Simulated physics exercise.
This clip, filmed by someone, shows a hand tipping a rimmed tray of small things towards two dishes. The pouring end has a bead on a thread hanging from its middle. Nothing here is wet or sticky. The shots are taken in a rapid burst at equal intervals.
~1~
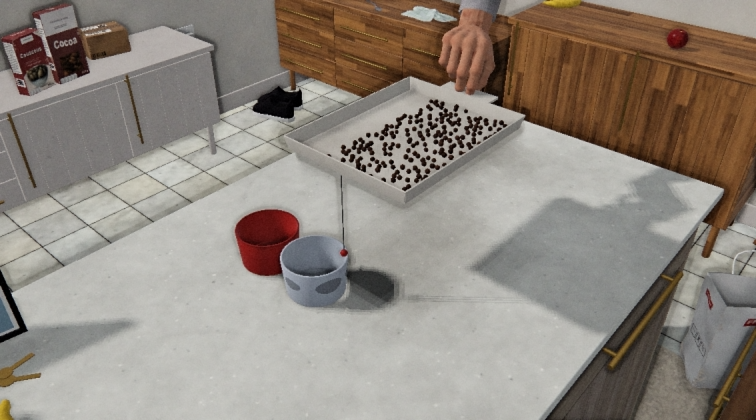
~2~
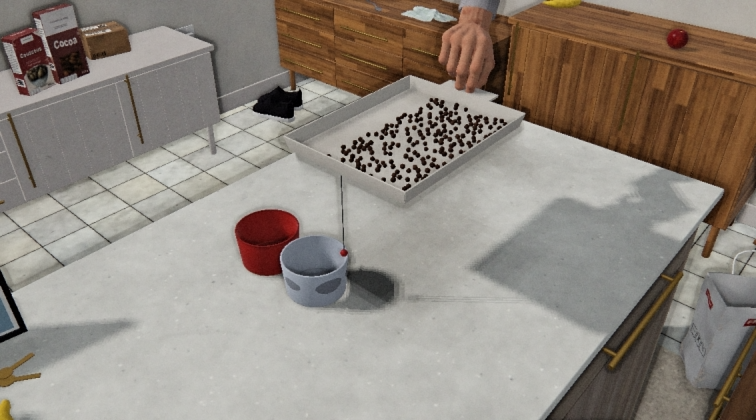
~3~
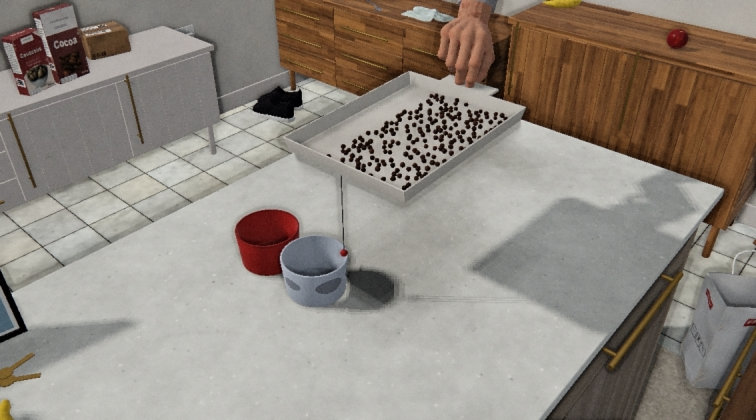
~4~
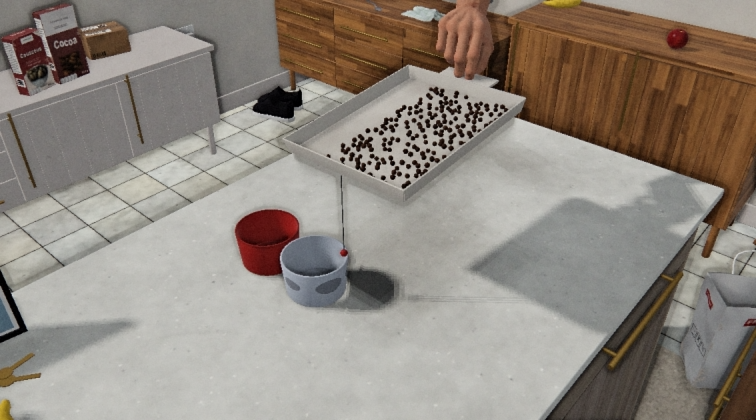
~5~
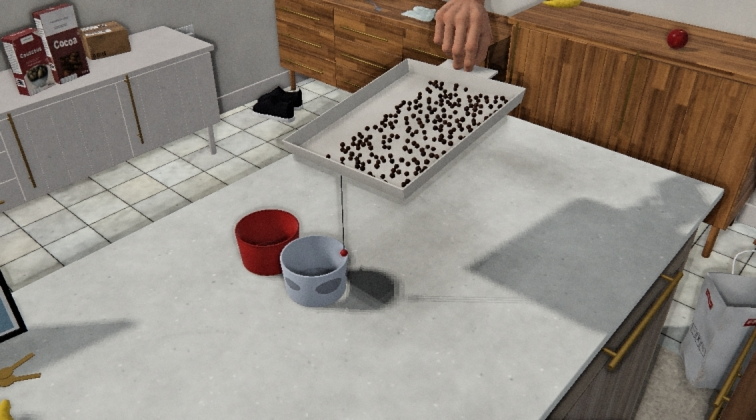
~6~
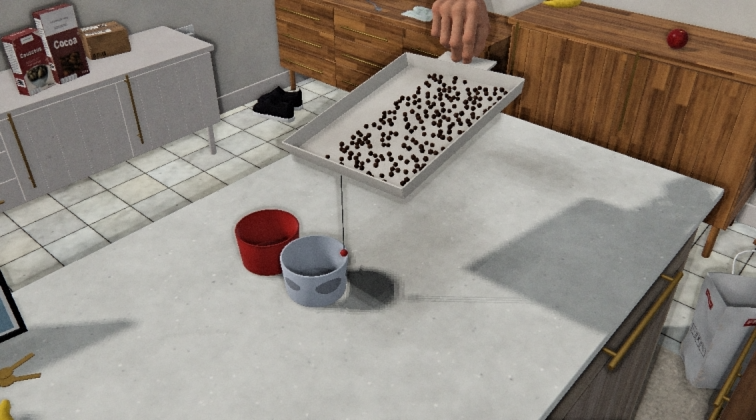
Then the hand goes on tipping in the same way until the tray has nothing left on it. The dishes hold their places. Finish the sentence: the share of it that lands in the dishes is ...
... above one half.
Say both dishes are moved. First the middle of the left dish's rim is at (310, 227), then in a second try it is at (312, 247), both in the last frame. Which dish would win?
Result, try one: The left of the two; try two: The left of the two.
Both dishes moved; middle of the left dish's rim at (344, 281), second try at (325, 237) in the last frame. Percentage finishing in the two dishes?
Close to 0 in a hundred, then close to 30 in a hundred.
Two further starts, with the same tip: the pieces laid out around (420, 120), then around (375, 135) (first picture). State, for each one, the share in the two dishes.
Respectively 90 and 70 in a hundred.
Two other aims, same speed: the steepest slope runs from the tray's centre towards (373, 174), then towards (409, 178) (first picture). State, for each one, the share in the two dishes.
First case about 0 percent; second case about 0 percent.
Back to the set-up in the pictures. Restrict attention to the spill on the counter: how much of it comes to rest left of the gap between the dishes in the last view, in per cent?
Roughly 40 %.
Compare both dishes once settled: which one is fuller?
More ends up in the dish to the right.
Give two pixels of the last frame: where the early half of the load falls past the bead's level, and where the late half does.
I'd say close to (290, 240) at first and close to (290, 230) later on.
Just after the last frame, tray tipped steeply; almost all on the tray; just a few in the left dish; just a few outside both; just a few in the air.
A moment on, tray tipped right over; the larger part on the tray; just a few in the right dish; just a few in the left dish; just a few outside both; roughly a quarter in the air.
Further on, tray tipped past a quarter turn; roughly half in the right dish; roughly a quarter in the left dish; roughly a quarter outside both; just a few in the air.
When it is over, tray tipped past a quarter turn; roughly half in the right dish; roughly a quarter in the left dish; roughly a quarter outside both; just a few in the air.
